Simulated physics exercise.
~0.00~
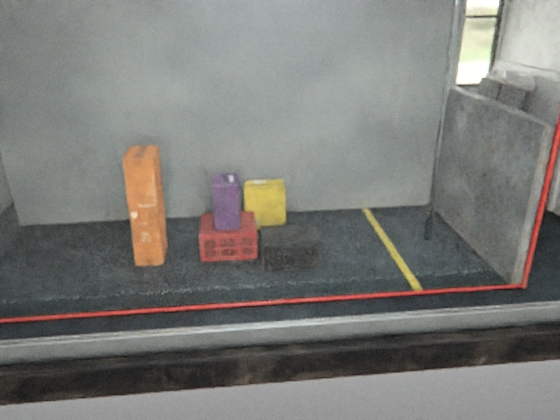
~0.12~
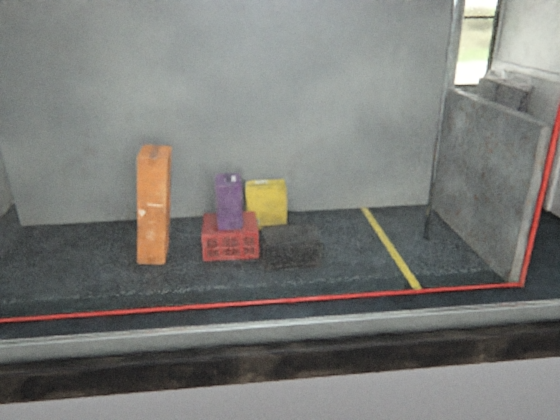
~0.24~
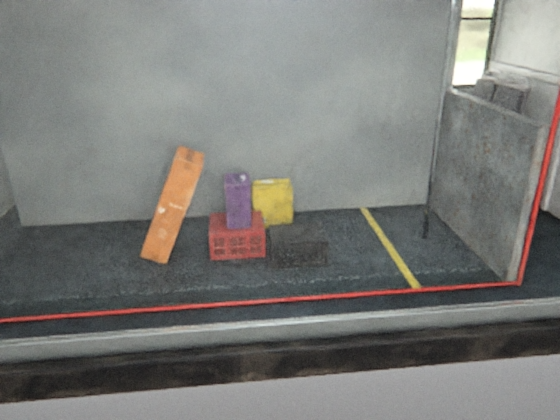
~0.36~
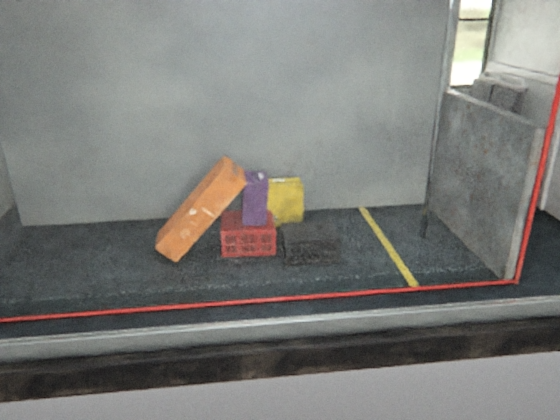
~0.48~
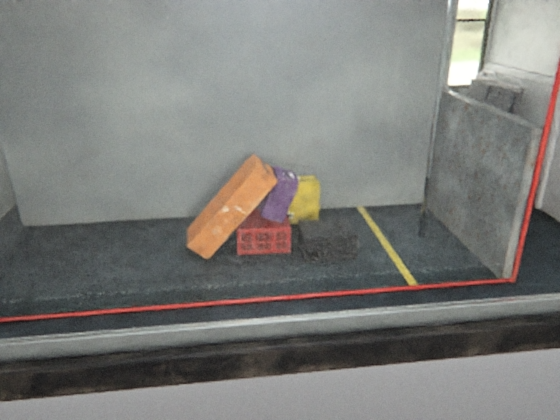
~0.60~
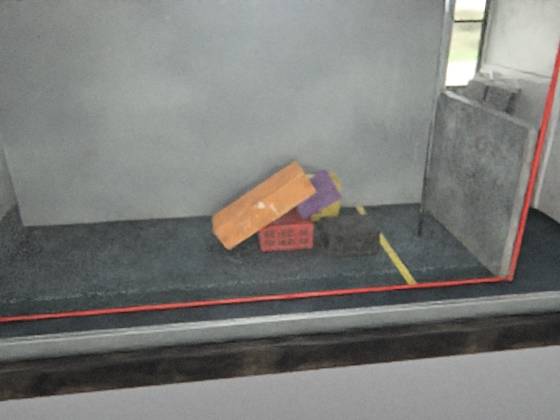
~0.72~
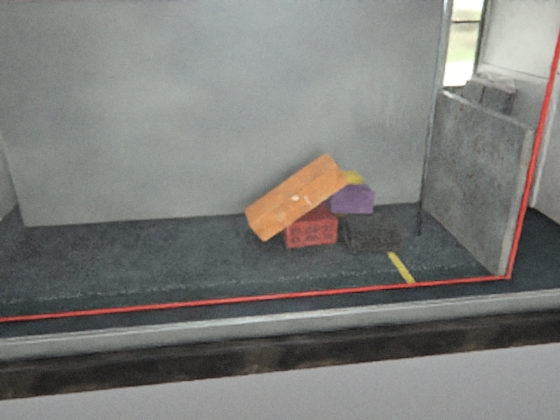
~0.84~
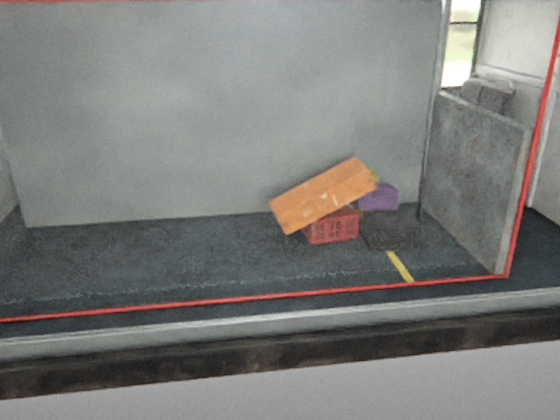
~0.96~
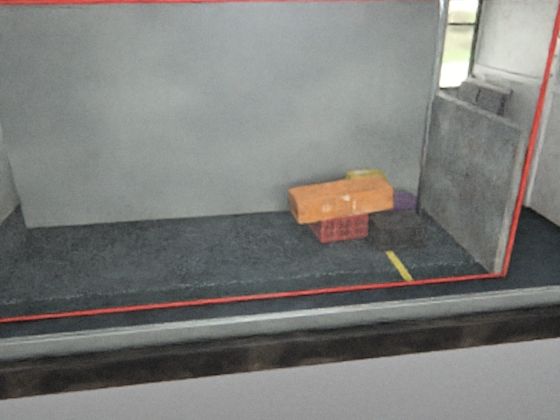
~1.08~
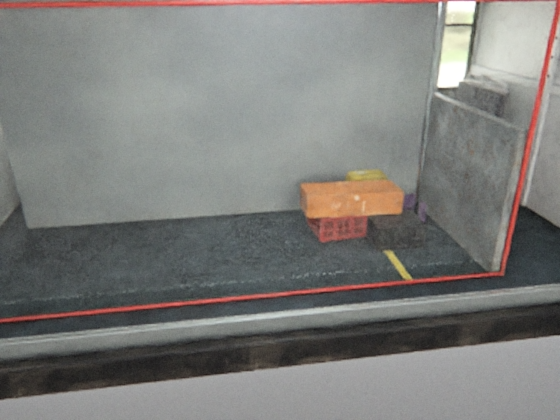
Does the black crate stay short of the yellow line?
No, the black crate slides right across the yellow line and ends beyond it.
In a grey bay, boxes slide right and the orange one topples across the red crate.
